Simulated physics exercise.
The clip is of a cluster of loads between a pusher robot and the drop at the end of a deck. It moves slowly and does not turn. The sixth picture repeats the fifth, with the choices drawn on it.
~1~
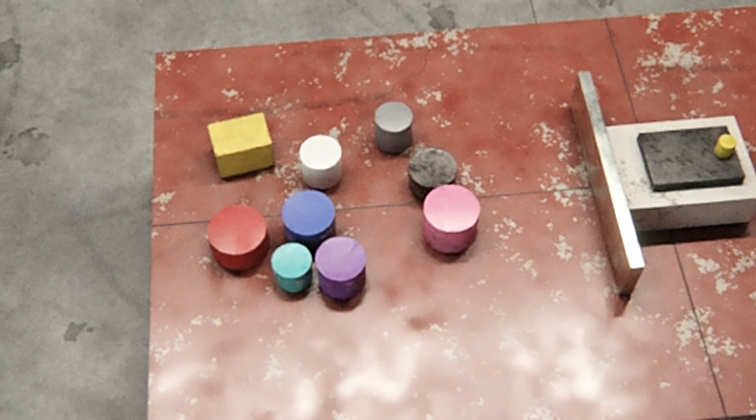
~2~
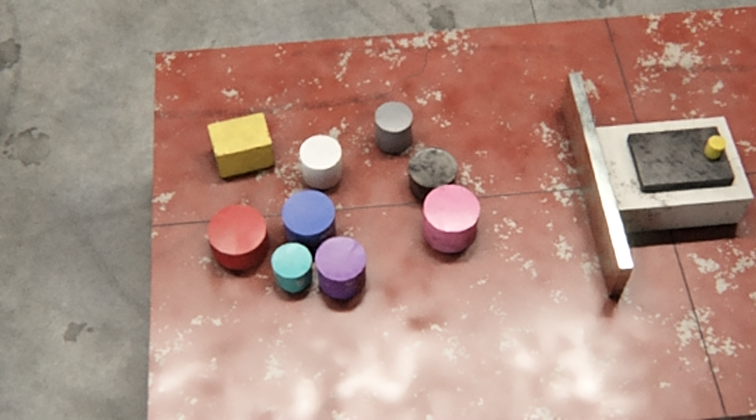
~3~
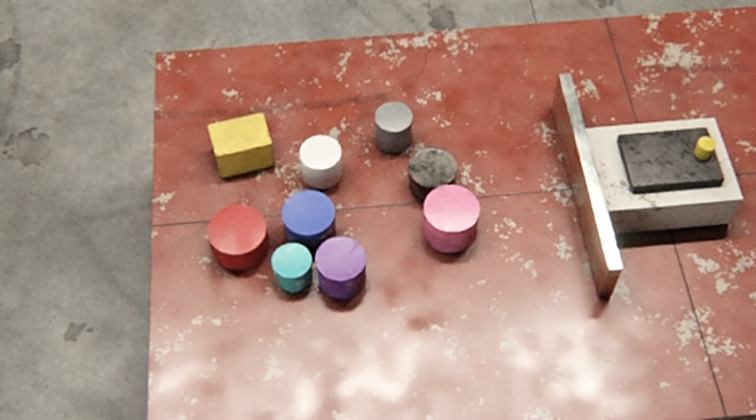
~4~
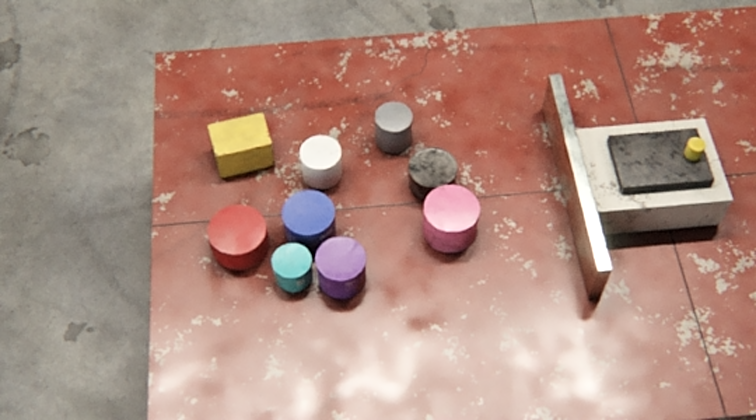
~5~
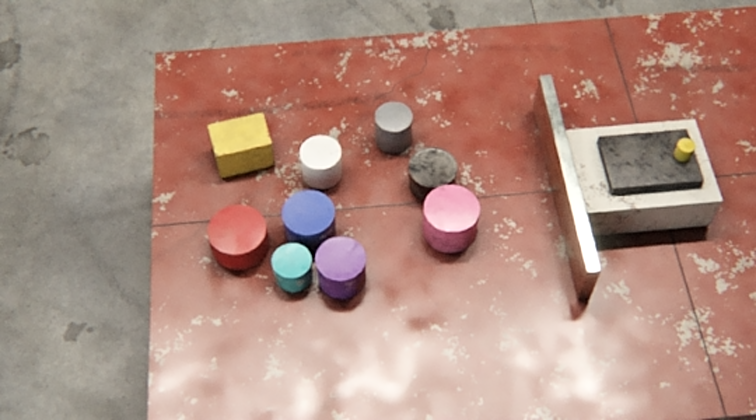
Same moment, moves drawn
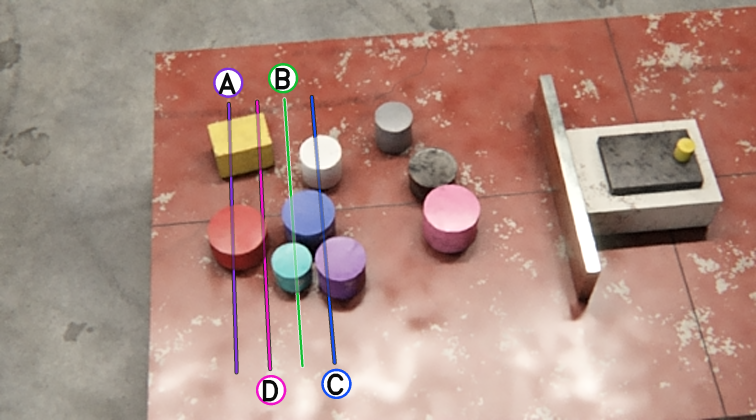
A worn red deck beside grey concrete is seen from above by a camera that stays still. At left and centre sit a yellow block and a loose cluster of round containers in white, grey, black, blue, red, teal, purple and pink, with a pale machine carrying a dark top panel and a long upright blade at right. The machine slides slowly and steadily left, blade first, without turning or touching the motionless containers.
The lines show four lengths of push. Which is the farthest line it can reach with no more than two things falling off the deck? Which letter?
As far as mark A.
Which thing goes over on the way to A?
The red canister.
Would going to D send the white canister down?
By then, no.
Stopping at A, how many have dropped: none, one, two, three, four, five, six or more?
One.
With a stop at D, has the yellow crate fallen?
By then, no.
On the copy, A at (232, 227); B at (293, 221); C at (322, 219); D at (263, 224).
On A. First, robot (523, 171); black pail (410, 177); pink canister (415, 222).
Then, robot (403, 181); red canister (202, 239); yellow crate (229, 144).
Finally, robot (309, 189); red canister over the edge; yellow crate (162, 136); one fallen.
By contrast, B is within the limit but short; C is within the limit but short; D is within the limit but short.
